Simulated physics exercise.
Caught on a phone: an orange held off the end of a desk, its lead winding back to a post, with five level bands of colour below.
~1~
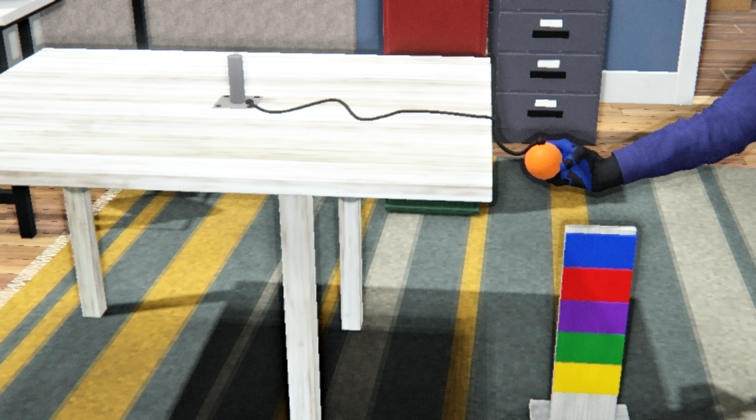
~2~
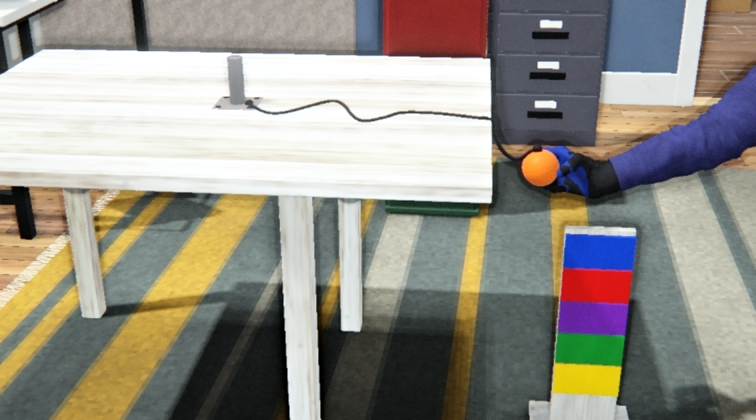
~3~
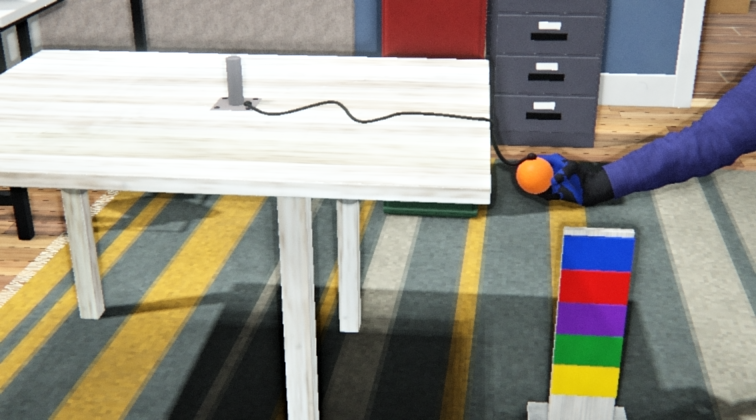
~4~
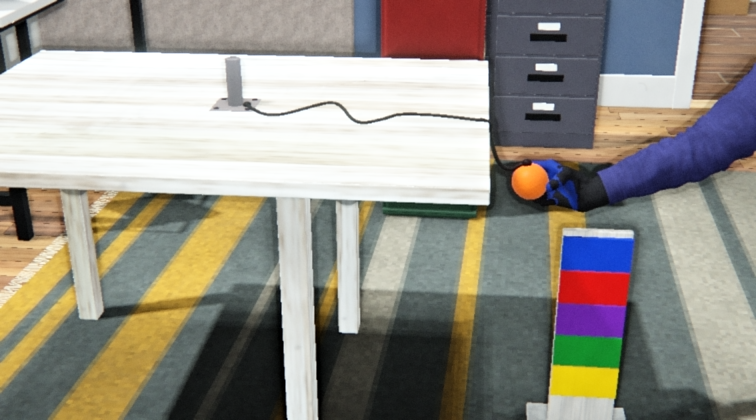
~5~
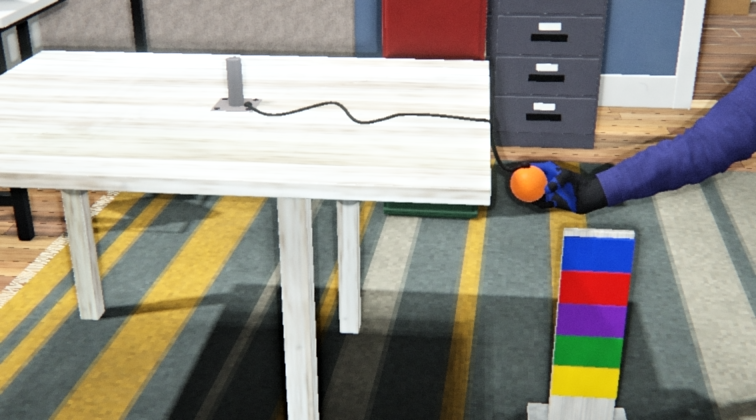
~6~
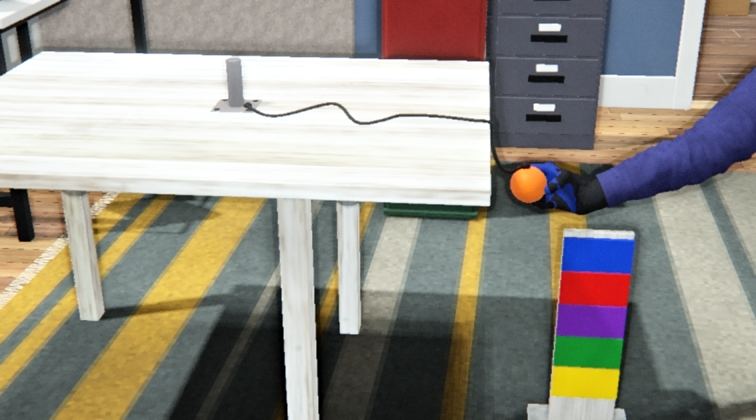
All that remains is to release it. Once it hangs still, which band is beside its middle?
Its centre hangs level with the red band.
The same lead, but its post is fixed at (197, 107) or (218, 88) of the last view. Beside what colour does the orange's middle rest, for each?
It would be blue; blue.
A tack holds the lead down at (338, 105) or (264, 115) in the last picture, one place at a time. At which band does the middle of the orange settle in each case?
It would be blue; red.
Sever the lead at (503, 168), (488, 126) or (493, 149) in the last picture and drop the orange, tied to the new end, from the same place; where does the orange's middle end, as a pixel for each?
The places are (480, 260), (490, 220) and (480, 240).
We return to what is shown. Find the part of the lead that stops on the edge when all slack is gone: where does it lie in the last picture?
Near (416, 116).
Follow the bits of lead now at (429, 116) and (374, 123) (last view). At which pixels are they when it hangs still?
At (491, 142), then (444, 119).
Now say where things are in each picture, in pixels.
Orange (544, 161); blue (600, 252); red (596, 286); purple (593, 318); green (590, 350); yellow (587, 379), in the first picture.
Orange (541, 168); lead through (264, 112) (326, 102) (355, 118) (418, 113) (485, 119), in the second picture.
Orange (535, 175), in the third picture.
Orange (530, 181); lead through (262, 114) (324, 104) (353, 120) (416, 115) (483, 121), in the fourth picture.
Orange (529, 184), in the fifth picture.
Orange (529, 184); lead through (263, 115) (325, 105) (354, 121) (416, 116) (484, 122), in the sixth picture.
Soon after, orange near (502, 275); level with red.
After that, orange near (471, 277); level with red.
And then, orange near (470, 278); level with red.
In the end, orange near (493, 284); level with red. Its middle rests at the red band.
